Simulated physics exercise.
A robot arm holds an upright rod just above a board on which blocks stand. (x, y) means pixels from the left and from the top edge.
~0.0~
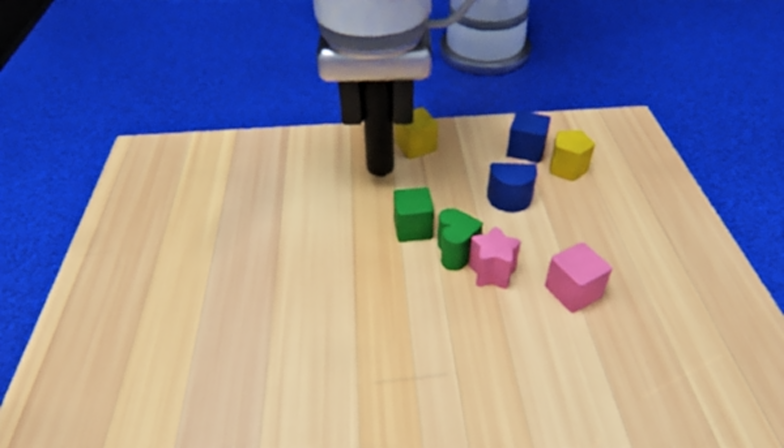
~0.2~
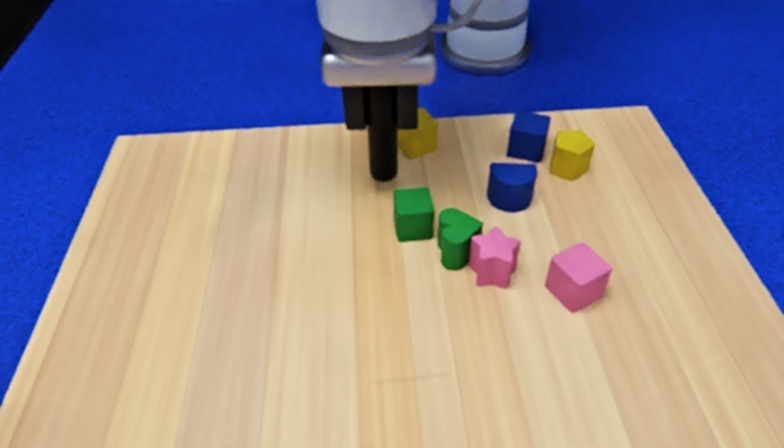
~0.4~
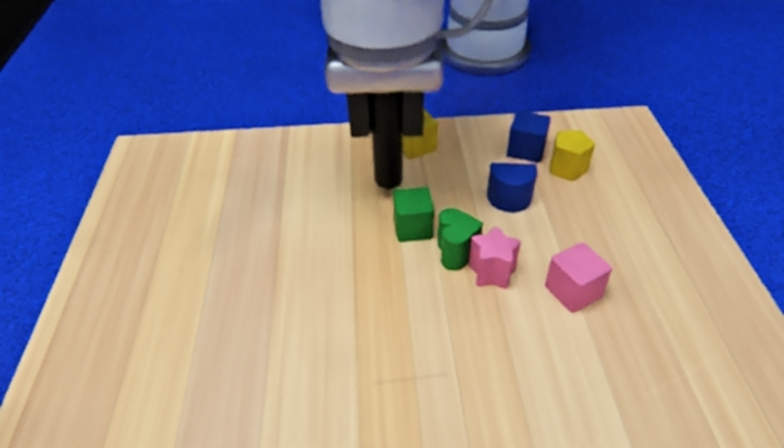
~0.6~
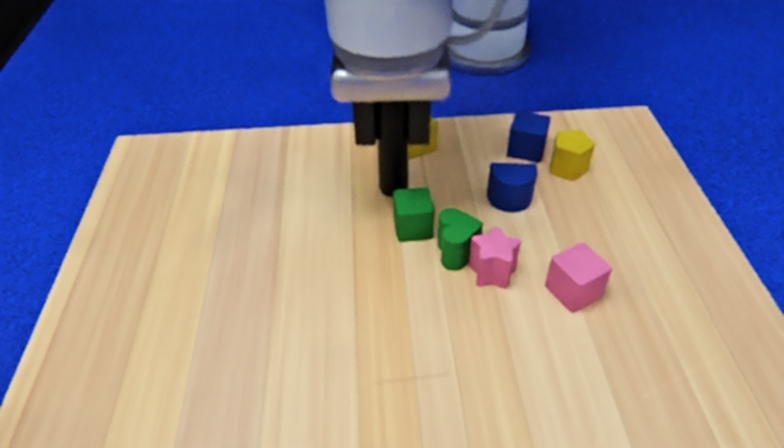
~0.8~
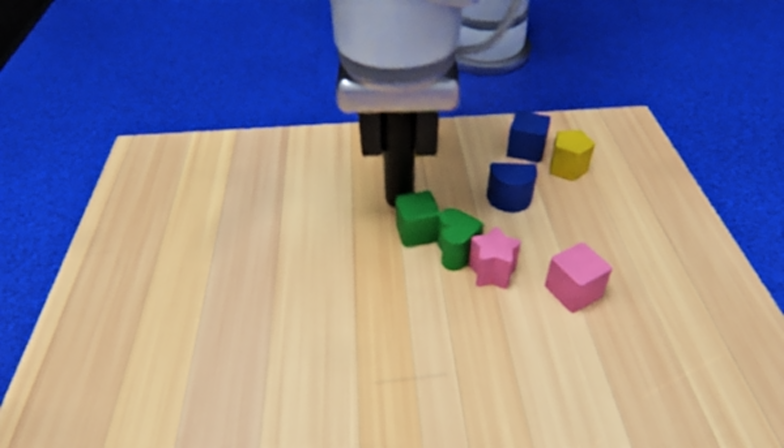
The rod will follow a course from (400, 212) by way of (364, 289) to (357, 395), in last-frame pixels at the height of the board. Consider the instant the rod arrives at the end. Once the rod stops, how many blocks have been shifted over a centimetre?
Displaced: One.
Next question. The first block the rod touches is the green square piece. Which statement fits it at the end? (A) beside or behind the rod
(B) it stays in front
I choose A.
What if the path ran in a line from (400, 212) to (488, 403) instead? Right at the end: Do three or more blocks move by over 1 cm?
Short answer: Yes.
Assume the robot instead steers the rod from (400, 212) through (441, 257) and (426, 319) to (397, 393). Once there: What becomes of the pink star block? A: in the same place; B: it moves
The answer is B.
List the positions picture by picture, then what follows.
The first frame shows rod tip at (380, 169); block tops, green square piece at (413, 200); green heart at (458, 224).
The second frame shows rod at (384, 174); blocks unchanged.
The third frame shows rod at (389, 181); blocks unchanged.
The fourth frame shows rod at (394, 190); blocks unchanged.
The fifth frame shows rod at (400, 200); green square piece at (418, 205); green heart at (459, 224).
The first path, step by step. One third of the way, rod at (373, 250); green square piece at (419, 217), turned 50° anticlockwise.
Two thirds of the way, rod at (357, 310); green square piece at (419, 217), turned 50° anticlockwise.
At the end, rod at (356, 384); green square piece at (419, 217), turned 50° anticlockwise; green heart in place.
